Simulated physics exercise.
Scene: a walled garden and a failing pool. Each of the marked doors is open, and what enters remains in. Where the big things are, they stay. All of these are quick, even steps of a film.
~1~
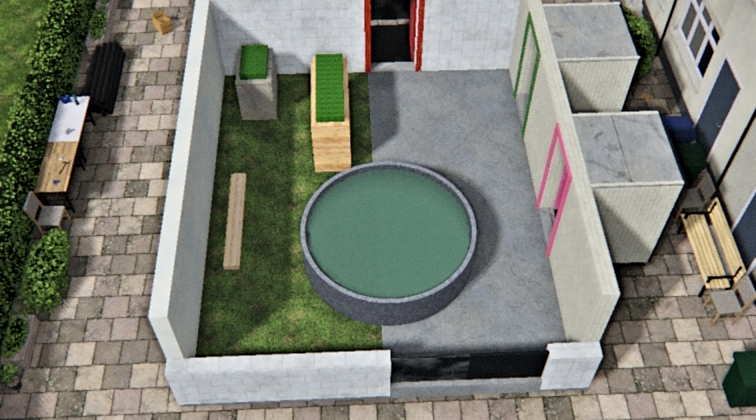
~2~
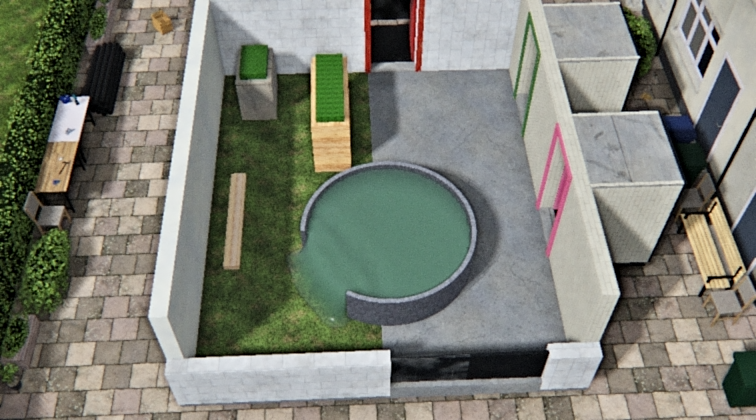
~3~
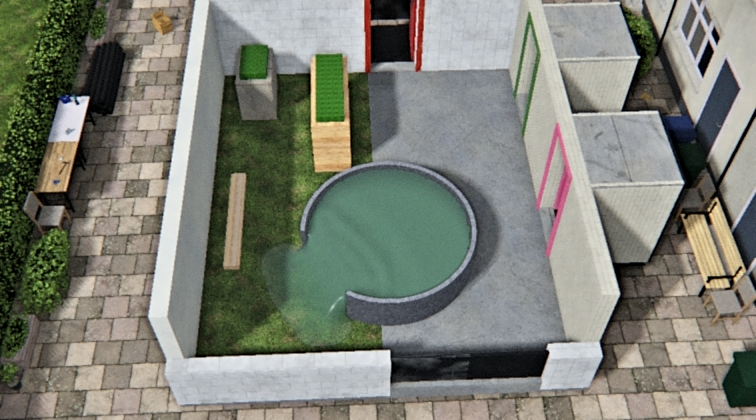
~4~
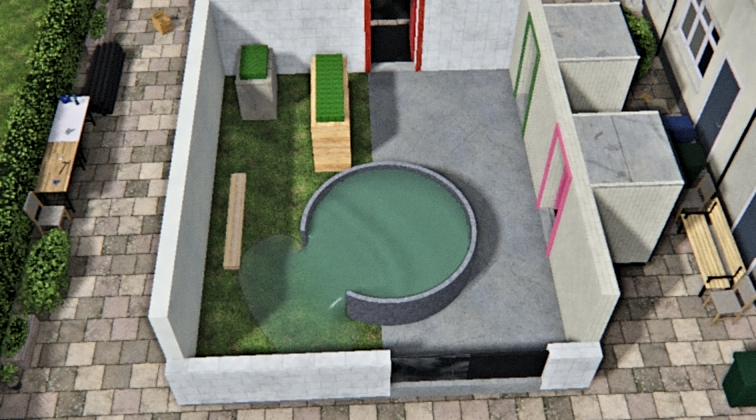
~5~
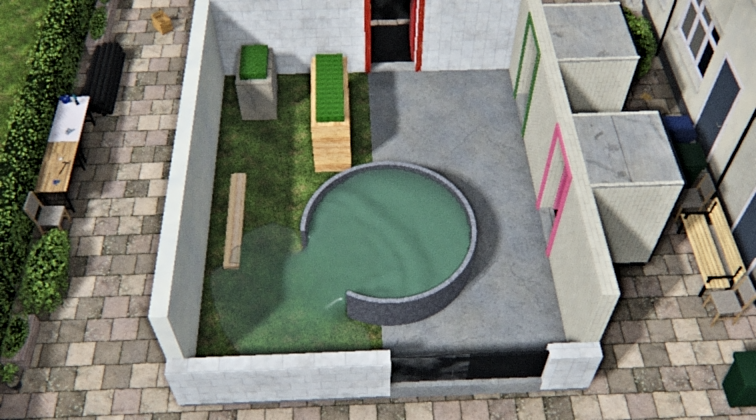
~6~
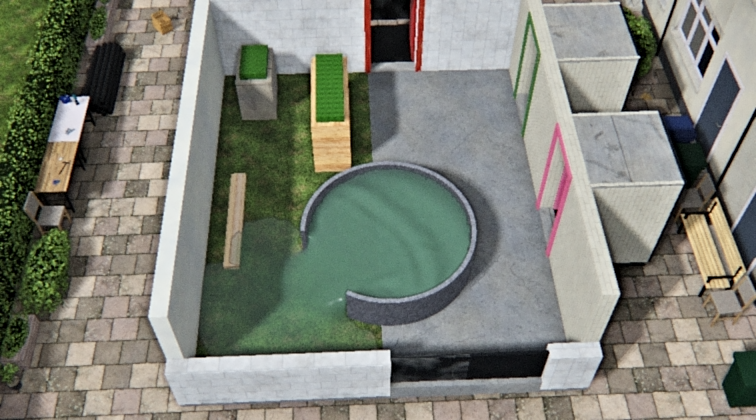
A round pool of green water sat full in a walled garden, then its front left side opened and water poured out, spreading left across the grass toward the wooden beam.
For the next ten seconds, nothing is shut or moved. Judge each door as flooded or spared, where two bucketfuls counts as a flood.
The red door is spared, the pink door is spared, the green door is spared.
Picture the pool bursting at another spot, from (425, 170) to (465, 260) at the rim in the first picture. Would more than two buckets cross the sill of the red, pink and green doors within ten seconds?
Result: Red goes past the limit; pink goes past the limit; green remains beneath it.
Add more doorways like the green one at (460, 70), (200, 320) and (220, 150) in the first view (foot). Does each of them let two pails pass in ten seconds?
They turn out short, over and short.
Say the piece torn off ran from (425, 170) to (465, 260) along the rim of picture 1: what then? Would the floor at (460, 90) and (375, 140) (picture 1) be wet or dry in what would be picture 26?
Point one reached; point two not reached.
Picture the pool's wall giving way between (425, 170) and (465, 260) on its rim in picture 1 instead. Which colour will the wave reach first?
That's the pink one.
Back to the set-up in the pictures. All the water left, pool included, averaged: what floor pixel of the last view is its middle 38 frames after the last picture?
I'd mark it close to (340, 246).
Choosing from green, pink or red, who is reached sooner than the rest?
Answer: The pink-painted one.
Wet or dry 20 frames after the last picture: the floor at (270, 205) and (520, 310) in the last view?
The first spot inundated, the second not yet wet.
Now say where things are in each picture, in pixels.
The first picture shows the pool at (388, 230) is whole and still.
In the second picture, water pours out at (318, 282) and has run to (293, 256).
In the third picture, the front is at (268, 256), out from the gap at (318, 283).
In the fourth picture, water pours out at (318, 284) and has run to (242, 266).
In the fifth picture, the front is at (216, 276), out from the gap at (318, 284).
In the sixth picture, water pours out at (318, 283) and has run to a hidden place.
A moment on, water covers 20 % of the floor; the red door not reached, the pink door not reached, the green door not reached.
Next, water covers 25 % of the floor; the red door not reached, the pink door not reached, the green door not reached.
Then, water covers 40 % of the floor; the red door not reached, the pink door not reached, the green door not reached.
Later, water covers 75 % of the floor; the red door not reached, the pink door wet at the sill, nothing in, the green door not reached.
In the end, water covers 95 % of the floor; the red door under two buckets in, the pink door wet at the sill, nothing in, the green door wet at the sill, nothing in.
